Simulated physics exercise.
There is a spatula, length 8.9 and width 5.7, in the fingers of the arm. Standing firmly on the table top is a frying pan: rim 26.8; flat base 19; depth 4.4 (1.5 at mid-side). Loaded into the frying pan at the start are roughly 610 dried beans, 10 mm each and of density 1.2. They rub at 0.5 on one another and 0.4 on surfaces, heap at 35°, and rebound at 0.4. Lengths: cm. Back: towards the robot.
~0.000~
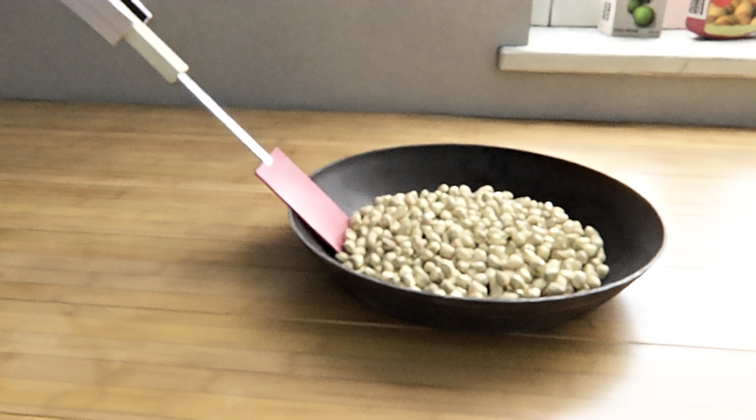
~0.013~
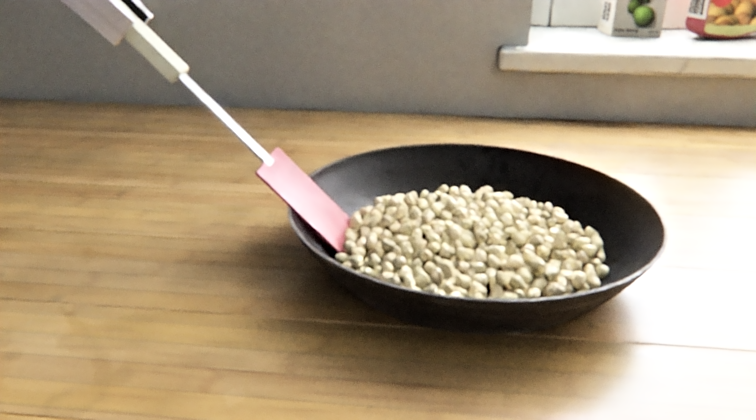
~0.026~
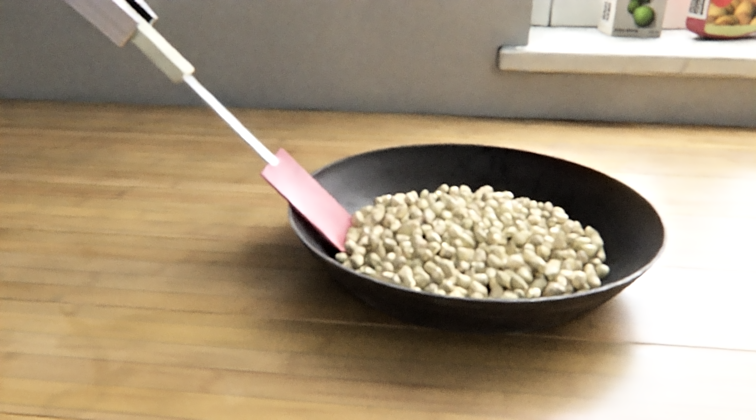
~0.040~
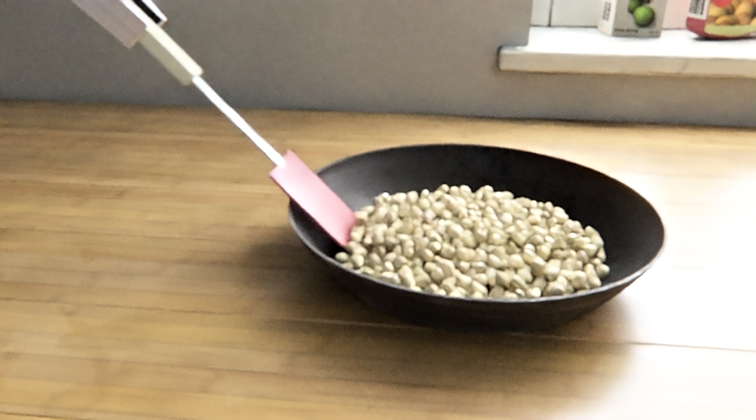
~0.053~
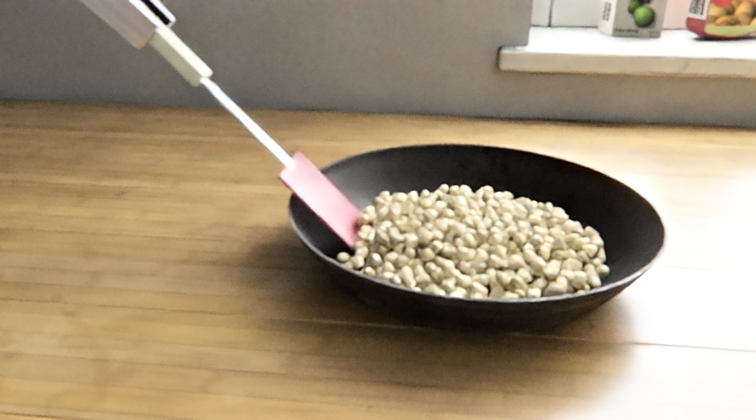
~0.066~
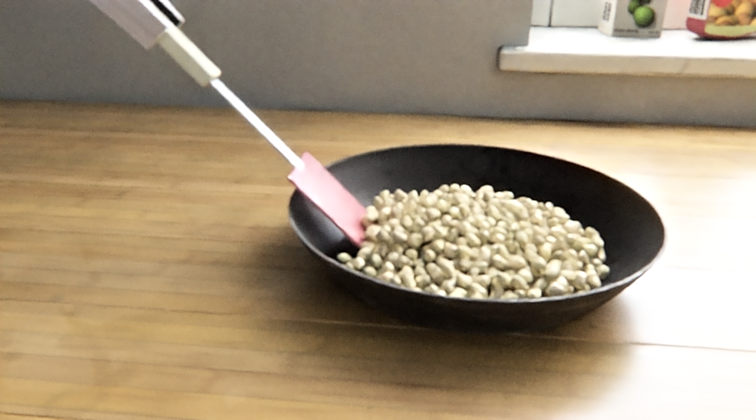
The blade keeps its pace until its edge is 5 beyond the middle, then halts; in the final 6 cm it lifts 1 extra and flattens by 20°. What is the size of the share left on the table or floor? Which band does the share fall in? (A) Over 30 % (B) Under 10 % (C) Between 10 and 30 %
Under 10 % (B).
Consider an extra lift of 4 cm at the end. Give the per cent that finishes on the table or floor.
Roughly 0 per cent.
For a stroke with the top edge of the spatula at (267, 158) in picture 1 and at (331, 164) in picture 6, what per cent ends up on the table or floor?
About 0 per cent.
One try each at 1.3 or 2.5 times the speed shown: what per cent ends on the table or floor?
Roughly 0 per cent on the first try and 0 per cent on the second.
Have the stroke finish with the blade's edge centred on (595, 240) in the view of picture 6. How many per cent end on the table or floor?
I'd put it near 5 per cent.
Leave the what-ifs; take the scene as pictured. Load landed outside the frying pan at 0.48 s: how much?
Around 0 %.
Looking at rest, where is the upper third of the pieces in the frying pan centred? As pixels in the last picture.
The centre sits close to (560, 235).
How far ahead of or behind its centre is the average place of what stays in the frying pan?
Ahead, by around 3.0 cm.
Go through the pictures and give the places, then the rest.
The first frame shows spatula top edge at (266, 159), sloping 46°; upper third of the load around (464, 233), from x 345 to 600, top at y 190; 609 in the frying pan.
The second frame shows spatula top edge at (267, 159), sloping 46°; upper third of the load around (464, 233), from x 345 to 600, top at y 190.
The third frame shows spatula top edge at (271, 160), sloping 46°; upper third of the load around (464, 234), from x 345 to 600, top at y 190.
The fourth frame shows spatula top edge at (279, 162), sloping 46°; upper third of the load around (462, 233), from x 345 to 600, top at y 190.
The fifth frame shows spatula top edge at (288, 163), sloping 46°; upper third of the load around (461, 232), from x 345 to 600, top at y 190.
The sixth frame shows spatula top edge at (297, 164), sloping 46°; upper third of the load around (464, 231), from x 345 to 600, top at y 190; 609 in the frying pan.
After 0.15 s, sloping 46°, highest piece 3 above the table; 609 in the frying pan.
After 0.23 s, sloping 37°, highest piece 4 above the table; 609 in the frying pan.
After 0.48 s, sloping 26°, highest piece 4 above the table; 609 in the frying pan.
After 1.53 s, sloping 26°, highest piece 4 above the table; 609 in the frying pan.
At rest, 609 in the frying pan. That is 0 % on the table or floor.
